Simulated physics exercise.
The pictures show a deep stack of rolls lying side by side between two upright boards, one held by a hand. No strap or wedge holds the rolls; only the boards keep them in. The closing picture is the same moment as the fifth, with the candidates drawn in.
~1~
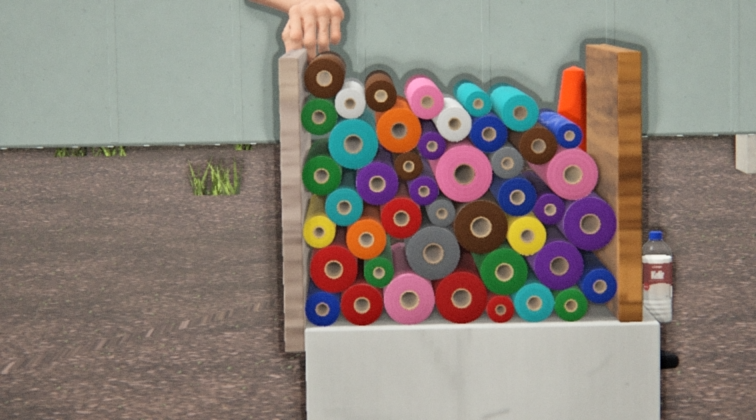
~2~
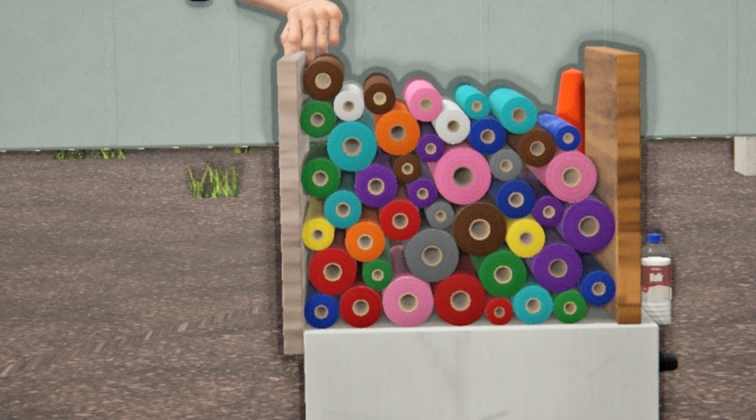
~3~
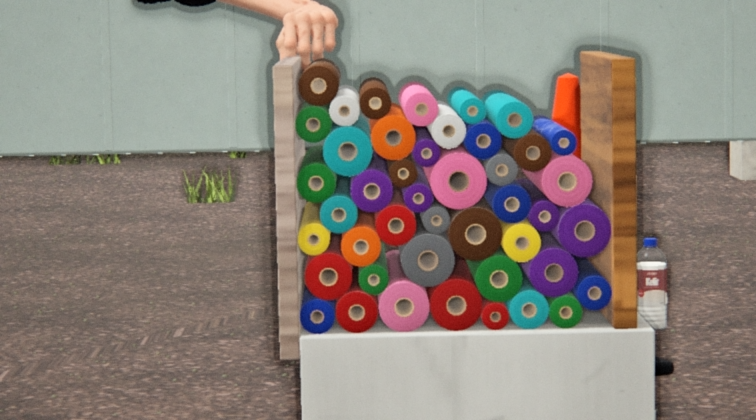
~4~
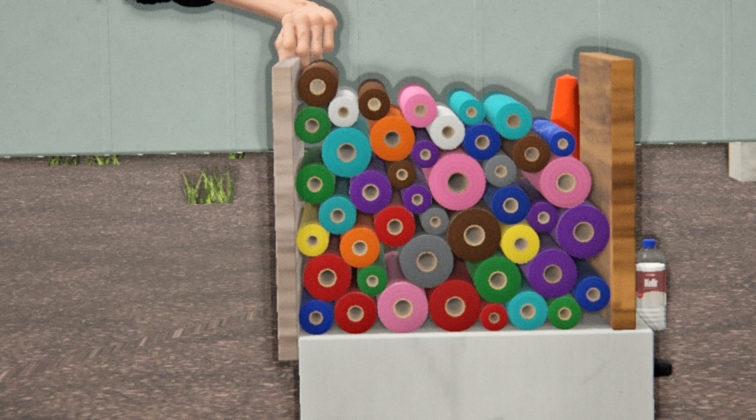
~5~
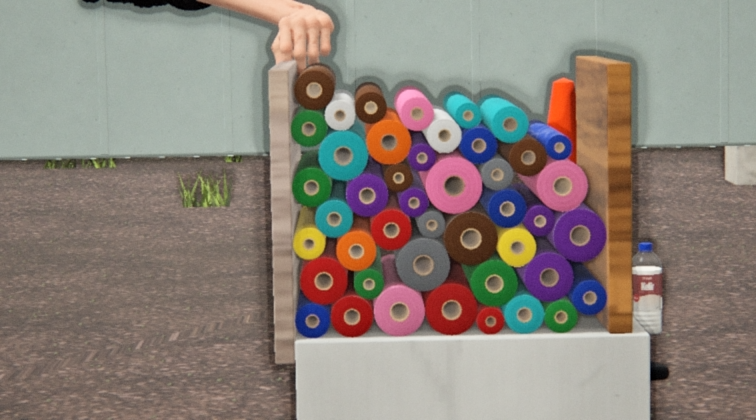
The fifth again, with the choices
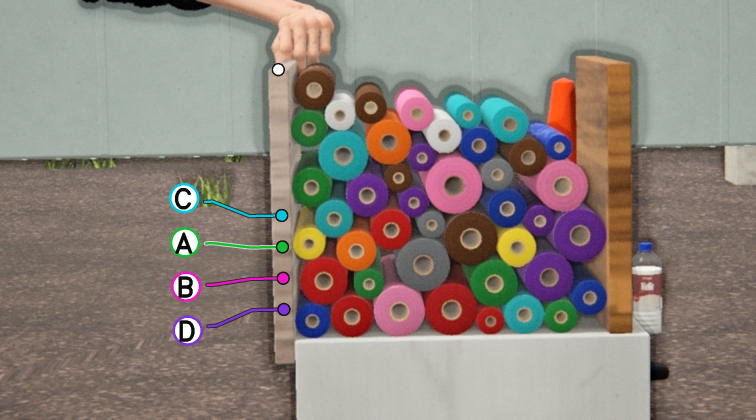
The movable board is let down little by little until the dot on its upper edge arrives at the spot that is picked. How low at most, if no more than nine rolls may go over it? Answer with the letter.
The last mark within the limit is A.
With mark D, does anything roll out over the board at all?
Yes, at D.
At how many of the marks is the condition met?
Two of them.
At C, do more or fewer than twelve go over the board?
Fewer than twelve.
On the marked copy, A at (283, 247); B at (284, 278); C at (282, 215); D at (284, 309); the white dot at (279, 69).
With A. Early on, top of the board (291, 151).
Further on, top of the board (293, 242).
At the end, top of the board (293, 246), eight out over the board.
As for the rest, B more than nine out over the board; C three out over the board; D more than nine out over the board.
